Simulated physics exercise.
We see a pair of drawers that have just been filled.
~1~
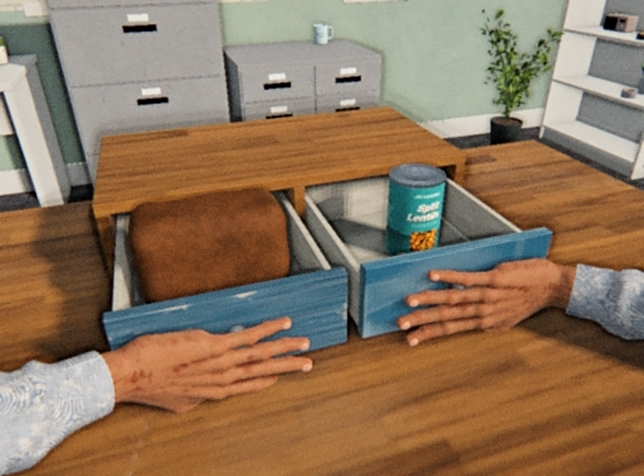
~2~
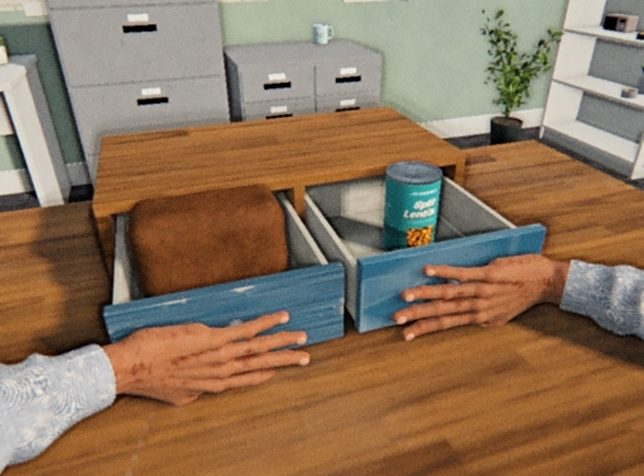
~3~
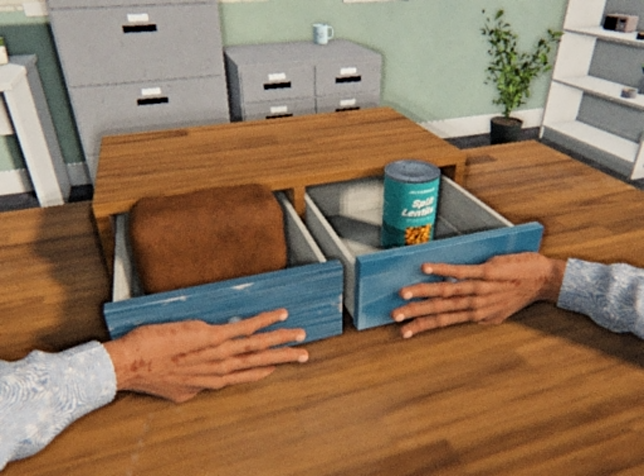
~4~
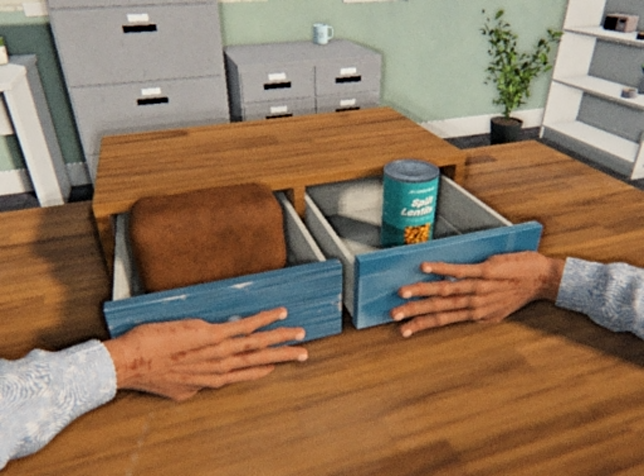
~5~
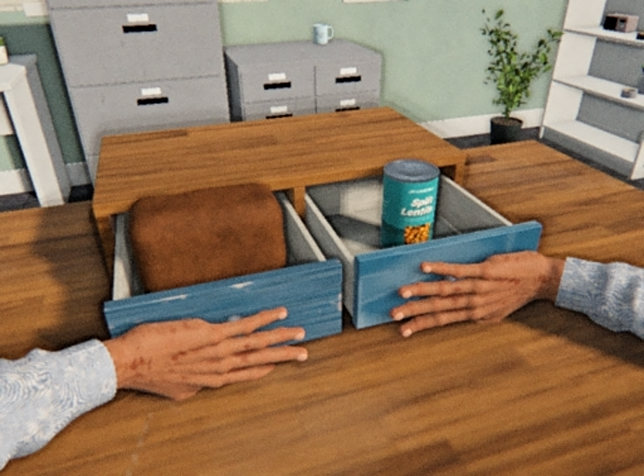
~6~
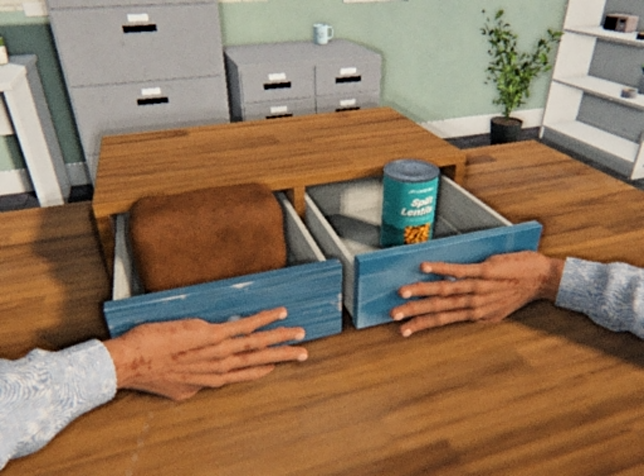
Two hands push the open blue drawers slightly inward, then rest nearly still against them.
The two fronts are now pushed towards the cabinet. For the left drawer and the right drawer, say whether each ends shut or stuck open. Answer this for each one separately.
As I see it, the left drawer gets caught; the right drawer gets caught.
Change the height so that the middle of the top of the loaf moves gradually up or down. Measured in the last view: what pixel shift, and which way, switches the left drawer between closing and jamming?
Move it down some 24 pixels and it switches.
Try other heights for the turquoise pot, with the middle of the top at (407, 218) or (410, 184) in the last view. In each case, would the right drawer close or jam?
First try: Fully closed; second try: Held open.
Then, 0.36 s after the last picture, left drawer starting in; right drawer starting in.
At rest, the left drawer jams; the right drawer jams.
